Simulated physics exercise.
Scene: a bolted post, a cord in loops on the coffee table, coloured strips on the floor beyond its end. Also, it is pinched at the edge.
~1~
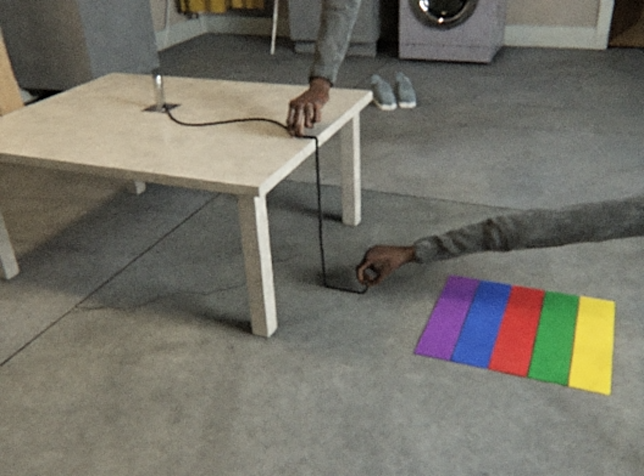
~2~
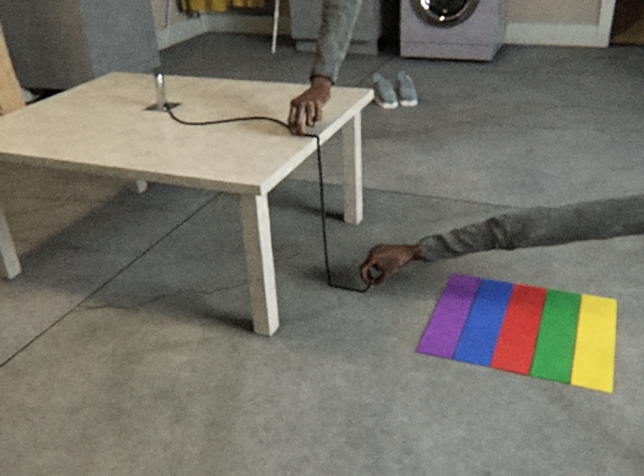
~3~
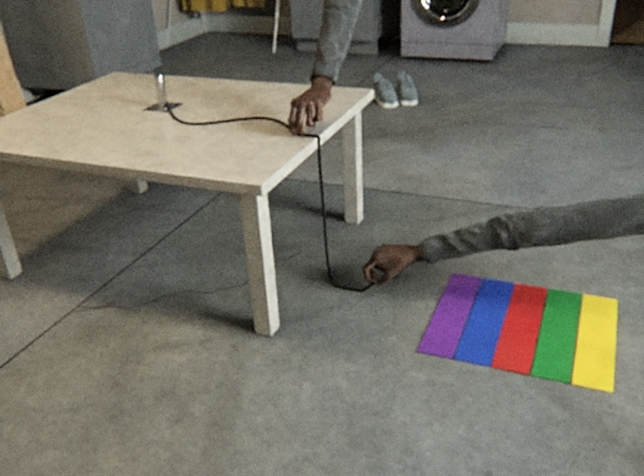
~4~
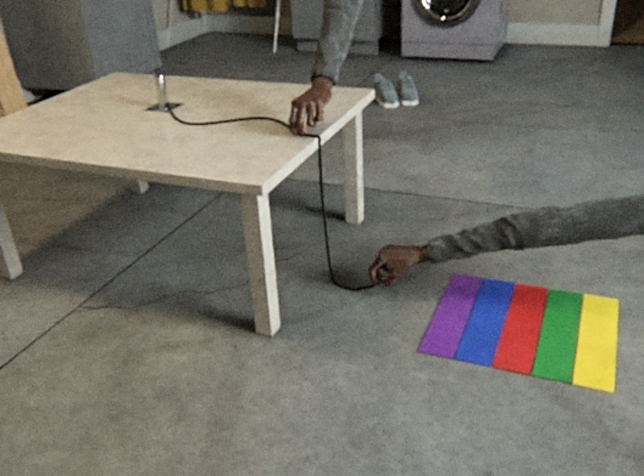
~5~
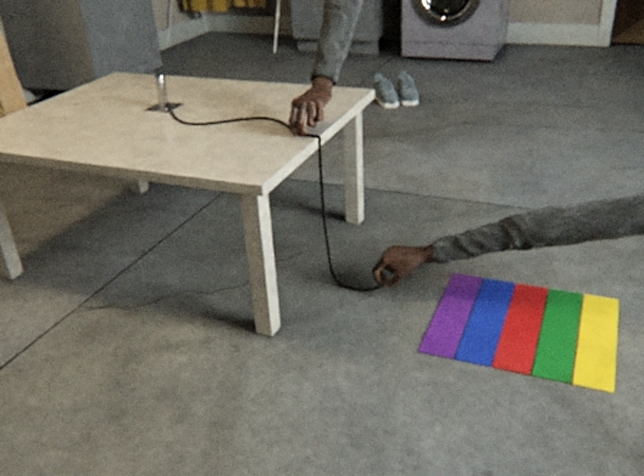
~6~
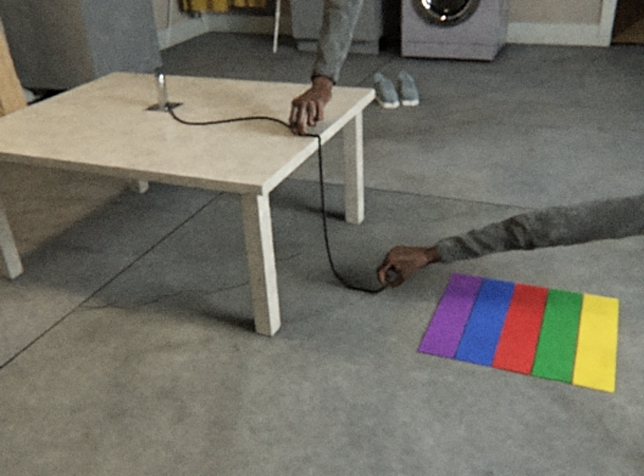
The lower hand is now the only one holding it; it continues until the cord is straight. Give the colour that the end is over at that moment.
The end is over red.
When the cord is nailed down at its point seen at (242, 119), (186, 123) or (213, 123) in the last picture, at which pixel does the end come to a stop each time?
That would be (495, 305) for the first, (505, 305) for the second and (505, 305) for the third.
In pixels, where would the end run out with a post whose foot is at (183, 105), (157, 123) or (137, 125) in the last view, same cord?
Going through the tries, you get (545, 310), then (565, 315), then (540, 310).
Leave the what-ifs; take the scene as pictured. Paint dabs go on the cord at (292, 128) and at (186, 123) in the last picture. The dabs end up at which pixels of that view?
First: (320, 133). Second: (215, 115).
A little later, end near (461, 297); over purple.
Next, end near (501, 304); over blue.
When it is tight, end near (527, 309); over red. The end stops over the red strip.
